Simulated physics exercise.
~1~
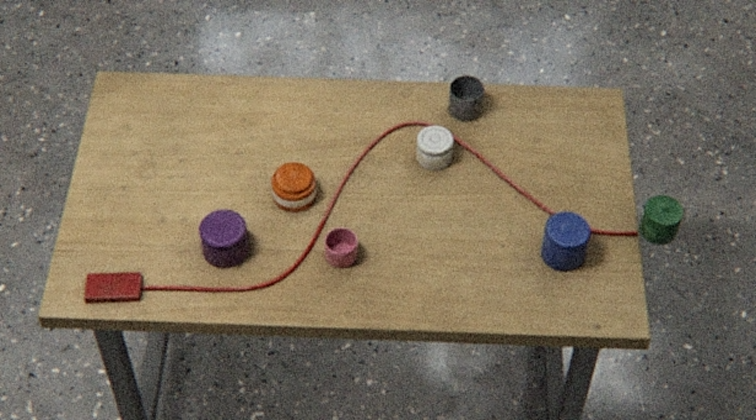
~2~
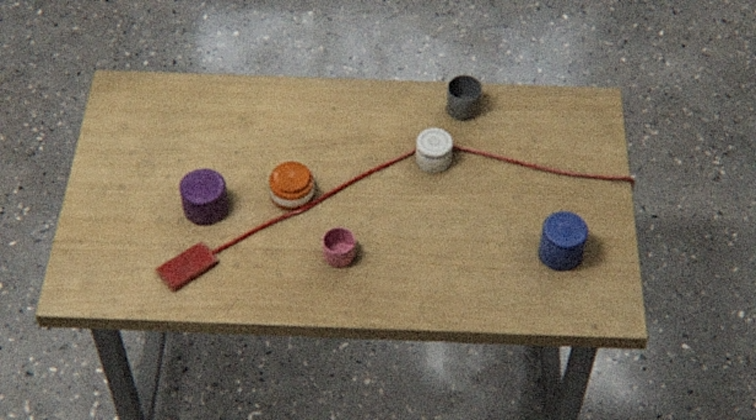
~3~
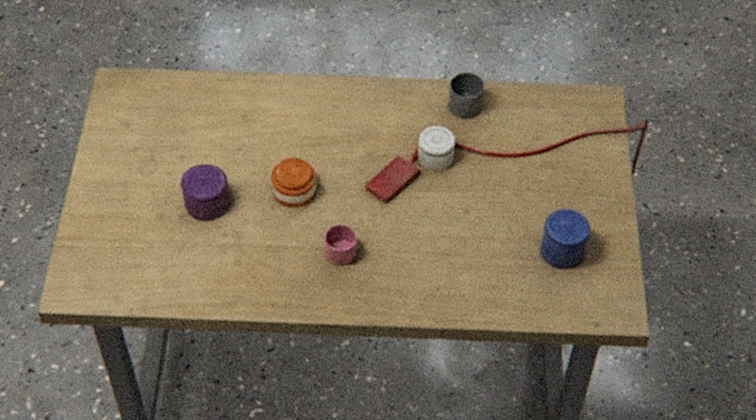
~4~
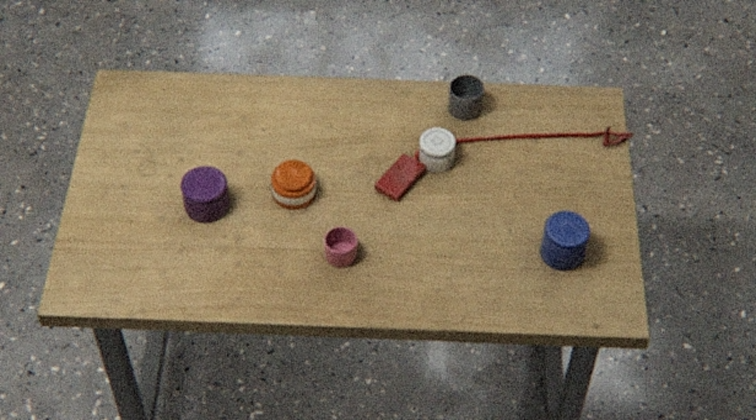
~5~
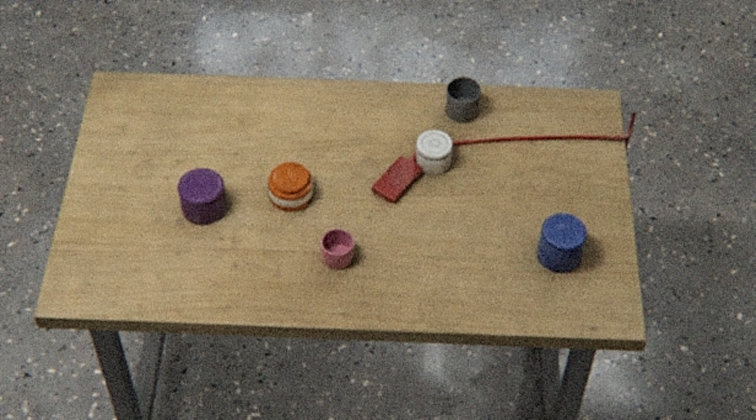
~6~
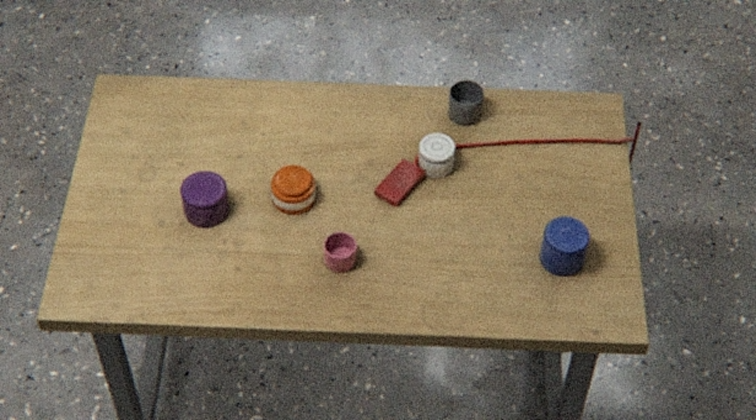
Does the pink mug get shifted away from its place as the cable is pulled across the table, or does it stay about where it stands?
The pink mug stays about where it stands, while the purple tub shifts a moderate way and the flat red object travels a long way across the table.
